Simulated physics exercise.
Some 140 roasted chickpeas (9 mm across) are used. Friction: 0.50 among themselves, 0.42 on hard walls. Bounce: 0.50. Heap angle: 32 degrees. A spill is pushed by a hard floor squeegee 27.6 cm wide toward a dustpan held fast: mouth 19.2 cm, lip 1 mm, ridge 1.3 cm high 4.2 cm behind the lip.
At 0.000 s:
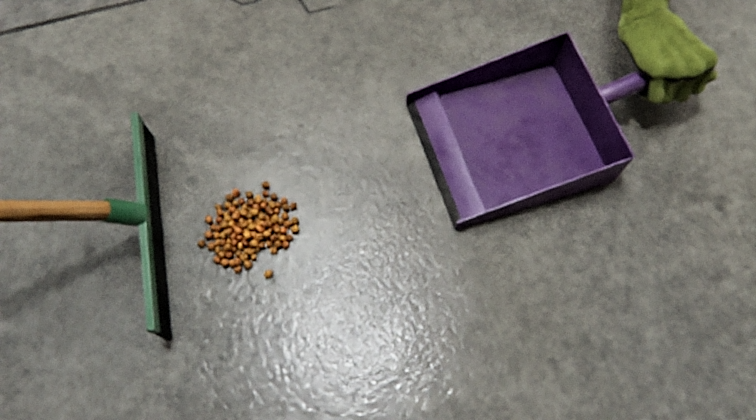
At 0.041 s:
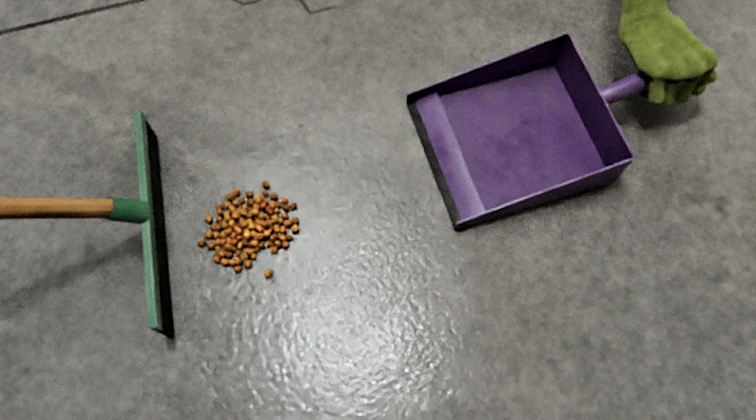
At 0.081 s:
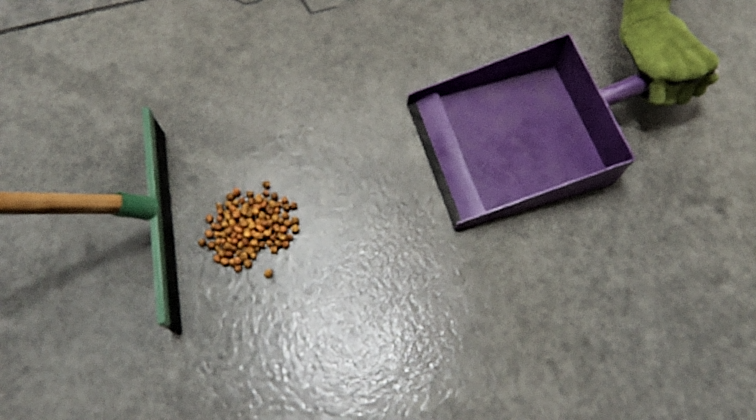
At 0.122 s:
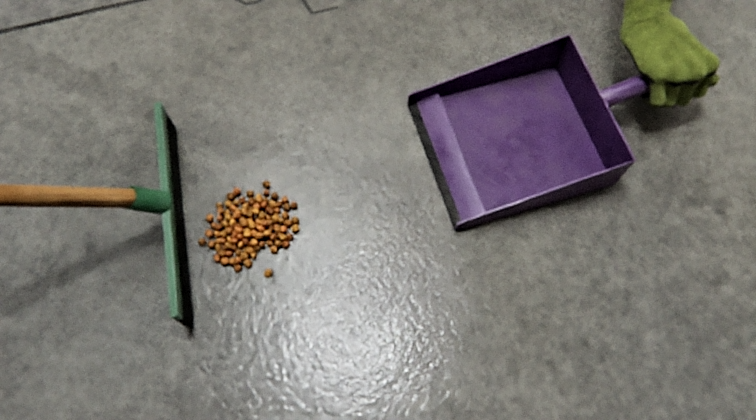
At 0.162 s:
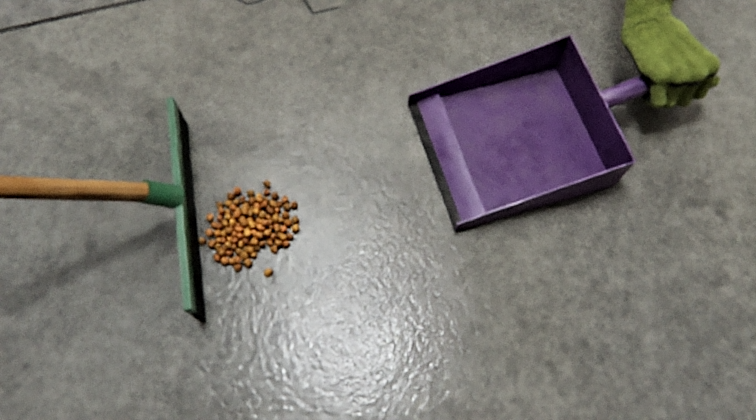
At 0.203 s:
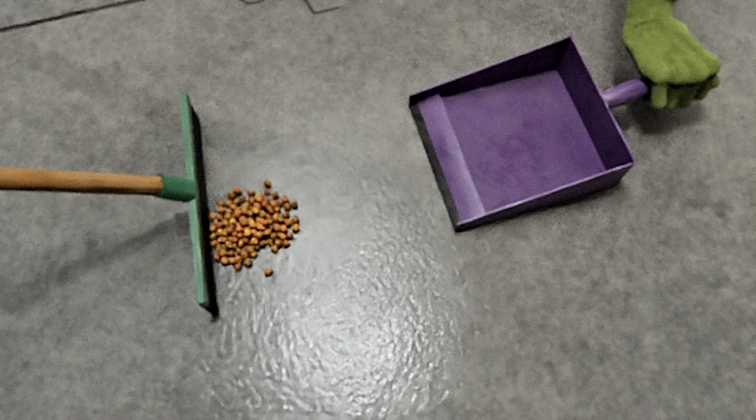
The footage shows a green squeegee with a wooden handle sliding a short way right across a grey floor until its blade meets a small pile of roasted chickpeas, while a green-gloved hand keeps a purple dustpan still.
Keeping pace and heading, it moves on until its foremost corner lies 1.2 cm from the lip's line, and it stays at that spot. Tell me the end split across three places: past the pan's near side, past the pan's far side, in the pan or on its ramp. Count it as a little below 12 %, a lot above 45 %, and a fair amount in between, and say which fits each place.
Past the pan's near side: A little, past the pan's far side: A little, in the pan or on its ramp: A fair amount.
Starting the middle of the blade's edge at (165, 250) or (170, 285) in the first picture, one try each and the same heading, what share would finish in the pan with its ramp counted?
Around 35 percent, then around 35 percent.
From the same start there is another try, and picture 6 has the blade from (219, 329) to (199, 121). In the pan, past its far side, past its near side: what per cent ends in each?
That ends as pan 25, far 0, and near 45.
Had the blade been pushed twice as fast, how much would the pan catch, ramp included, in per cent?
Then roughly 40 per cent.
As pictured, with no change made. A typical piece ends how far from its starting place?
Median shift: Approx. 24 cm.
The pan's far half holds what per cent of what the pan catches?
Some 80 per cent.
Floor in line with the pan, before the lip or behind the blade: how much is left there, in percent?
About 70 per cent.
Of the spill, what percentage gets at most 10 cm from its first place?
Close to 0 per cent of it.
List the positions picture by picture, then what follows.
Blade from (154, 329) to (138, 120), moved 0.0 cm, 0 of the pieces shifted so far; middle of the pieces at (249, 228); pan at (521, 138), in the first picture.
Blade from (157, 326) to (141, 118), moved 0.3 cm, 0 of the pieces shifted so far; middle of the pieces at (249, 228), in the second picture.
Blade from (165, 322) to (149, 115), moved 1.2 cm, 0 of the pieces shifted so far; middle of the pieces at (250, 228), in the third picture.
Blade from (177, 315) to (161, 110), moved 2.7 cm, 0 of the pieces shifted so far; middle of the pieces at (250, 227), in the fourth picture.
Blade from (190, 309) to (173, 105), moved 4.3 cm, 0 of the pieces shifted so far; middle of the pieces at (250, 227), in the fifth picture.
Blade from (204, 302) to (186, 100), moved 5.8 cm, 2 of the pieces shifted so far; middle of the pieces at (250, 226); pan at (522, 141). Its pace works out near 0.38 m/s, heading 8 degrees away from the viewer's side, in the sixth picture.
Then, at 0.55 s, middle of the blade 17 cm from the lip; 0 % over the lip, far side 0 %, near side 5 %.
After 0.78 s, middle of the blade 8 cm from the lip; 0 % over the lip, far side 0 %, near side 5 %.
Then, at 1.13 s, middle of the blade 3 cm from the lip; 20 % over the lip, far side 0 %, near side 5 %.
By 1.4 s all is still; near side 5 %, far side 0 %, pan 20 %, in front of the lip or behind the blade 70 %.
